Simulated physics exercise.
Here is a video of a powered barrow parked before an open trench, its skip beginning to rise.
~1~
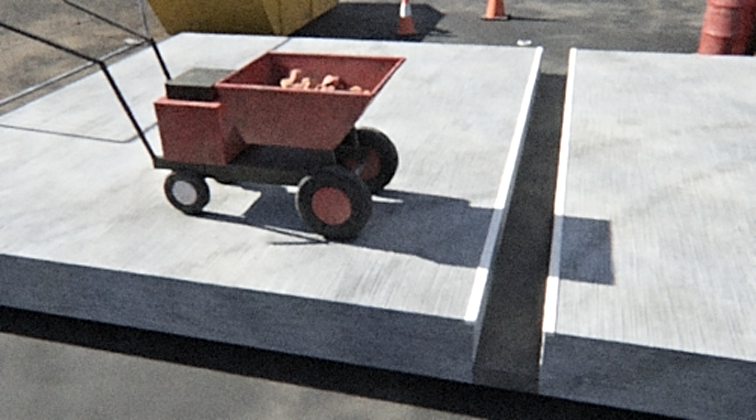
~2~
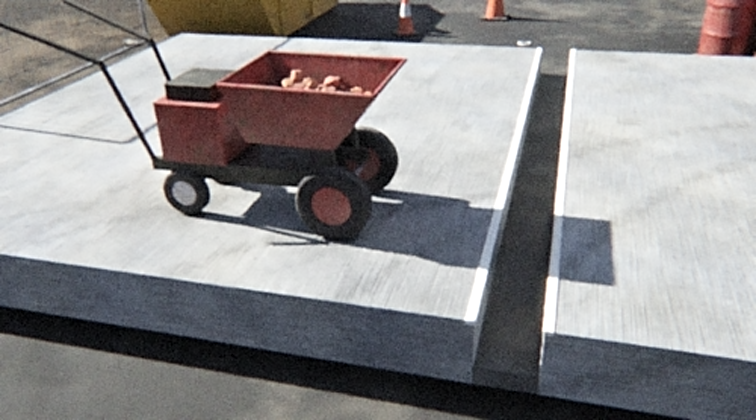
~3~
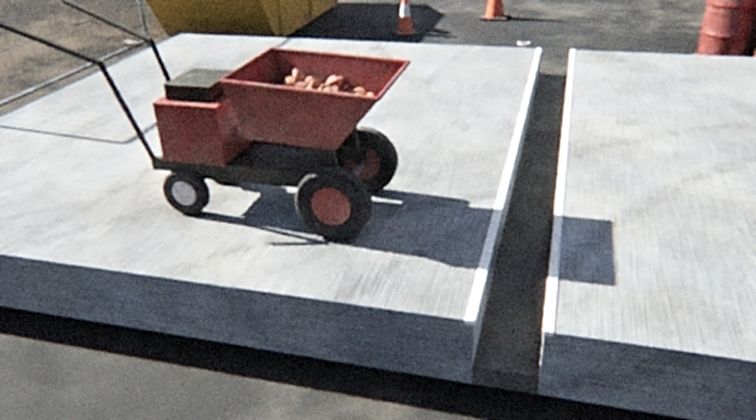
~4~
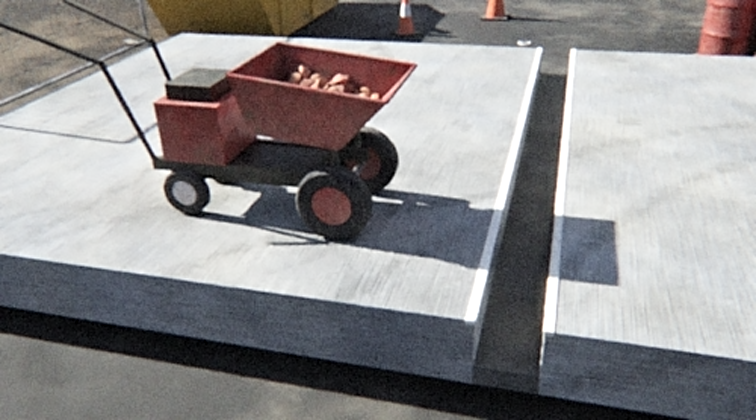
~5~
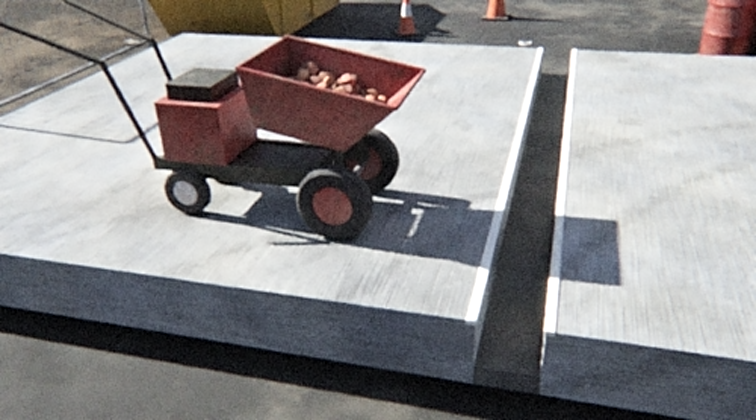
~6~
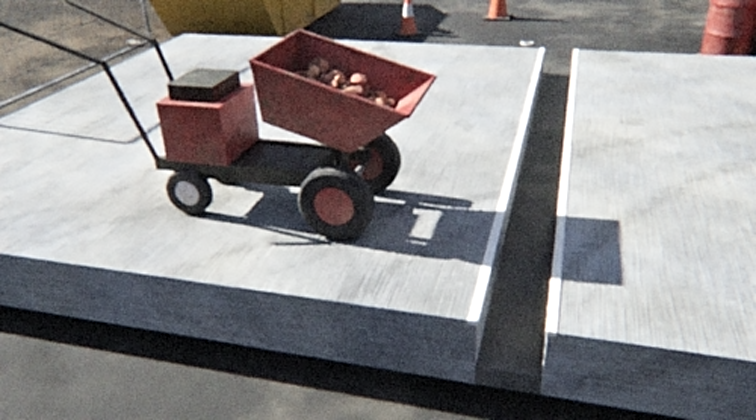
A red powered barrow with black tyres stands on a pale concrete slab, seen from slightly above and to the side in bright sun, its skip holding reddish rubble. A dark trench separates it from another slab at right, with orange cones, a red drum and something yellow behind. The skip tilts gradually forward to the right, its shadow shifting, while the wheels and view stay nearly still.
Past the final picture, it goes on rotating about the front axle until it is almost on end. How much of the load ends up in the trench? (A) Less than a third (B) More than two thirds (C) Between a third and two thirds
(C) Between a third and two thirds.
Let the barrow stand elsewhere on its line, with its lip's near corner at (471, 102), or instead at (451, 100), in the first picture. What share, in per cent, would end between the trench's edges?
Close to 0 in a hundred, and close to 40 in a hundred.
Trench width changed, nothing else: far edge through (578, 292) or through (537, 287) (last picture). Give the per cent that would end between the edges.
Result, try 1: 50 in a hundred; try 2: 50 in a hundred.
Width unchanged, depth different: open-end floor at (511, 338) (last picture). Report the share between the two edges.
Something like 40 %.
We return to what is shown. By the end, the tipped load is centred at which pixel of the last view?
Near pixel (515, 259).
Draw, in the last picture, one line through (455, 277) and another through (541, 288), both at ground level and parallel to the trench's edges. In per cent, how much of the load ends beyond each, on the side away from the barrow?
Close to 80 % and 10 %, in that order.
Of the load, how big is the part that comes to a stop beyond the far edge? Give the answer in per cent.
My estimate is close to 0 in a hundred.
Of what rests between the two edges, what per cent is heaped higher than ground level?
Around 0 per cent.
Soon after the last picture, skip tipped steeply; all in the skip.
A little later, skip tipped steeply; nearly all in the skip; a small part short of the trench; a small part in or heaped over the trench.
Later still, skip tipped right over; about a quarter in the skip; about a quarter short of the trench; about half in or heaped over the trench.
By the end, skip tipped right over; about a quarter in the skip; about a quarter short of the trench; about half in or heaped over the trench; none beyond it.
